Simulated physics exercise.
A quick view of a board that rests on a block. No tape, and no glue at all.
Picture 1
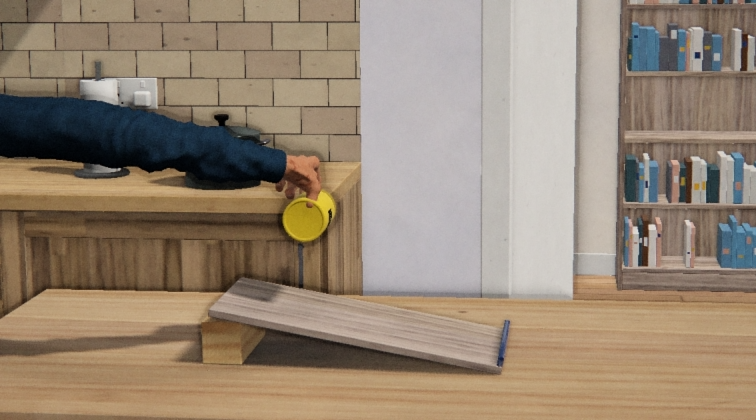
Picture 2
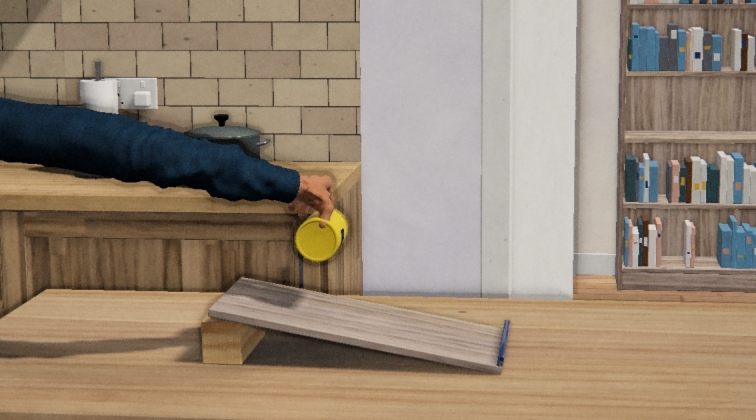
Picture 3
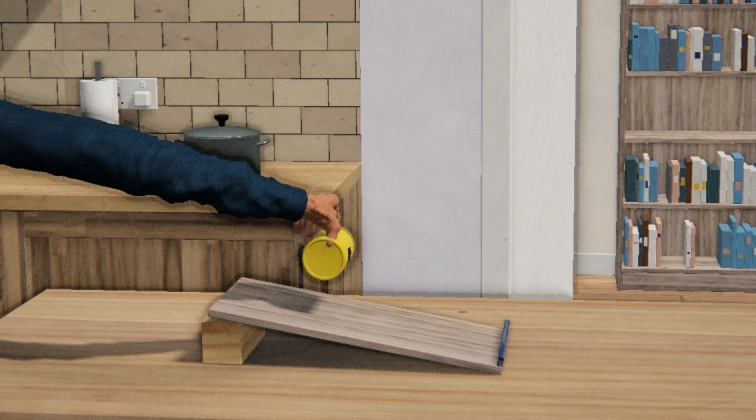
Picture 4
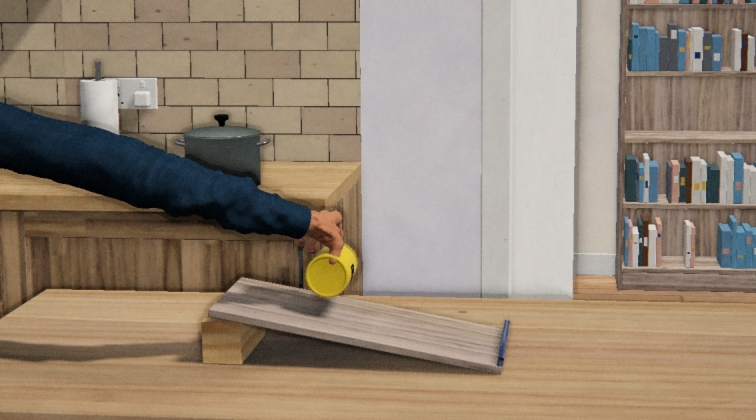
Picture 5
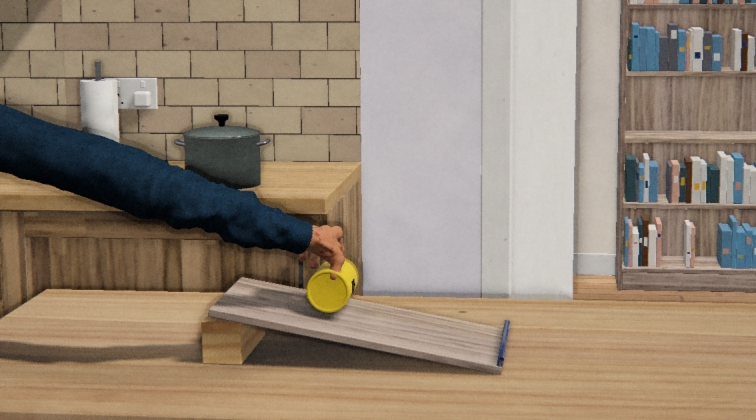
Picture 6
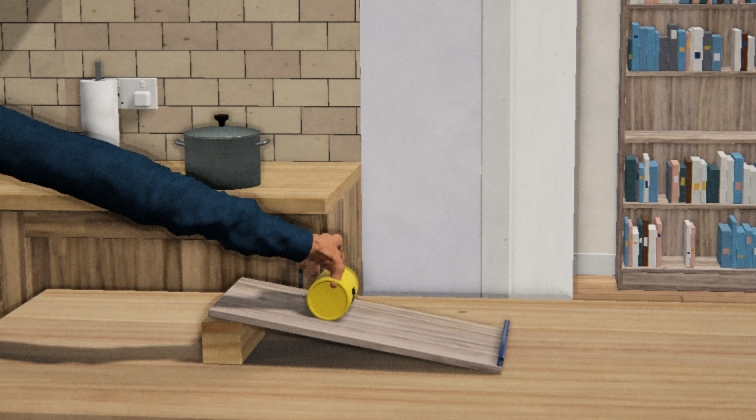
A hand in a dark blue sleeve lowering a yellow jar onto a sloping wooden board propped on a block, keeping hold.
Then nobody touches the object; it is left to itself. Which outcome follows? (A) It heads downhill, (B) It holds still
(A) It heads downhill.
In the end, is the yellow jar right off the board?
Yellow jar - gone from the top.
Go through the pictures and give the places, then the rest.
Still above its spot; yellow jar (310, 215), in the first picture.
Still above its spot; yellow jar (322, 234), in the second picture.
Still above its spot; yellow jar (329, 252), in the third picture.
Still above its spot; yellow jar (332, 269), in the fourth picture.
Still above its spot; yellow jar (334, 284), in the fifth picture.
Set down, still held; yellow jar (334, 292), in the sixth picture.
Then, 0.90 s past the last view, yellow jar displaced well along near (496, 315).
Then, 1.70 s past the last view, yellow jar now off the board.
Finally, off the board, yellow jar. The yellow jar goes downhill.
